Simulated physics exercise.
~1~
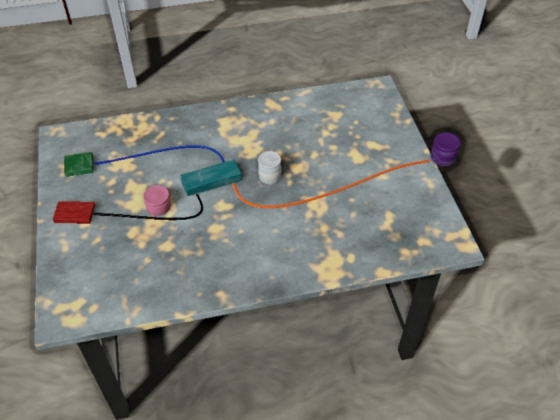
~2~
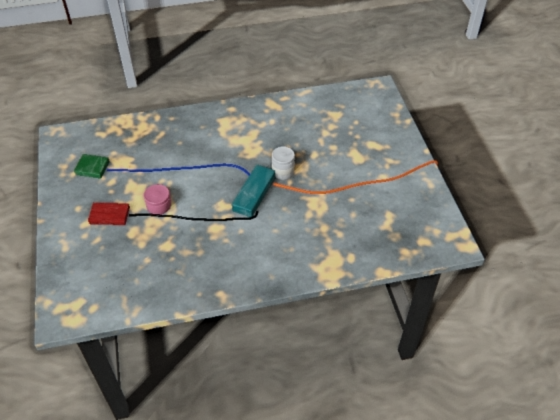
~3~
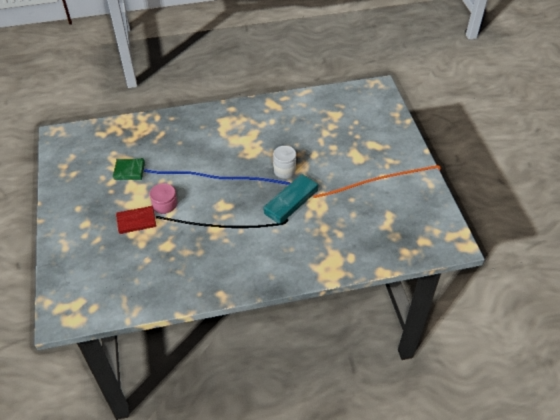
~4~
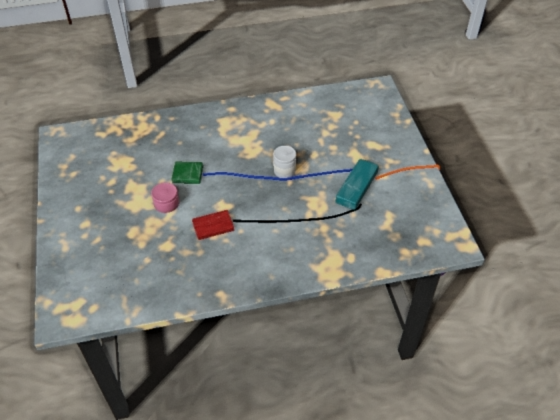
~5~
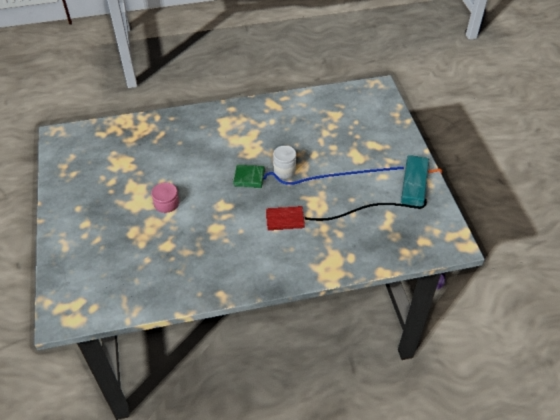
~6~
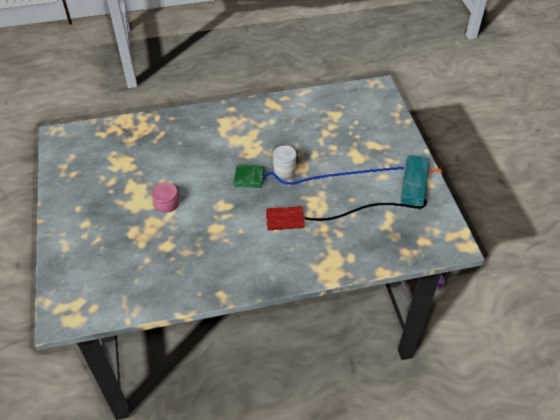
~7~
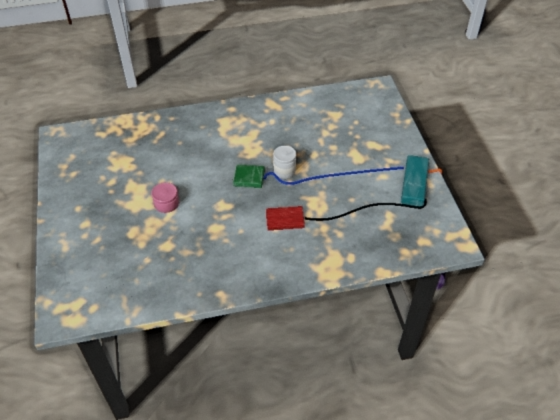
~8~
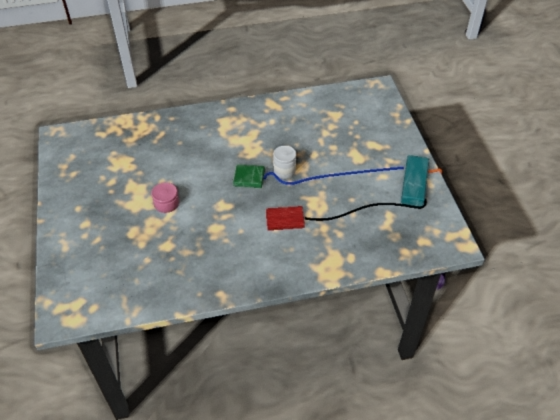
On a table, a falling purple object drags the connected blocks right until they stop.
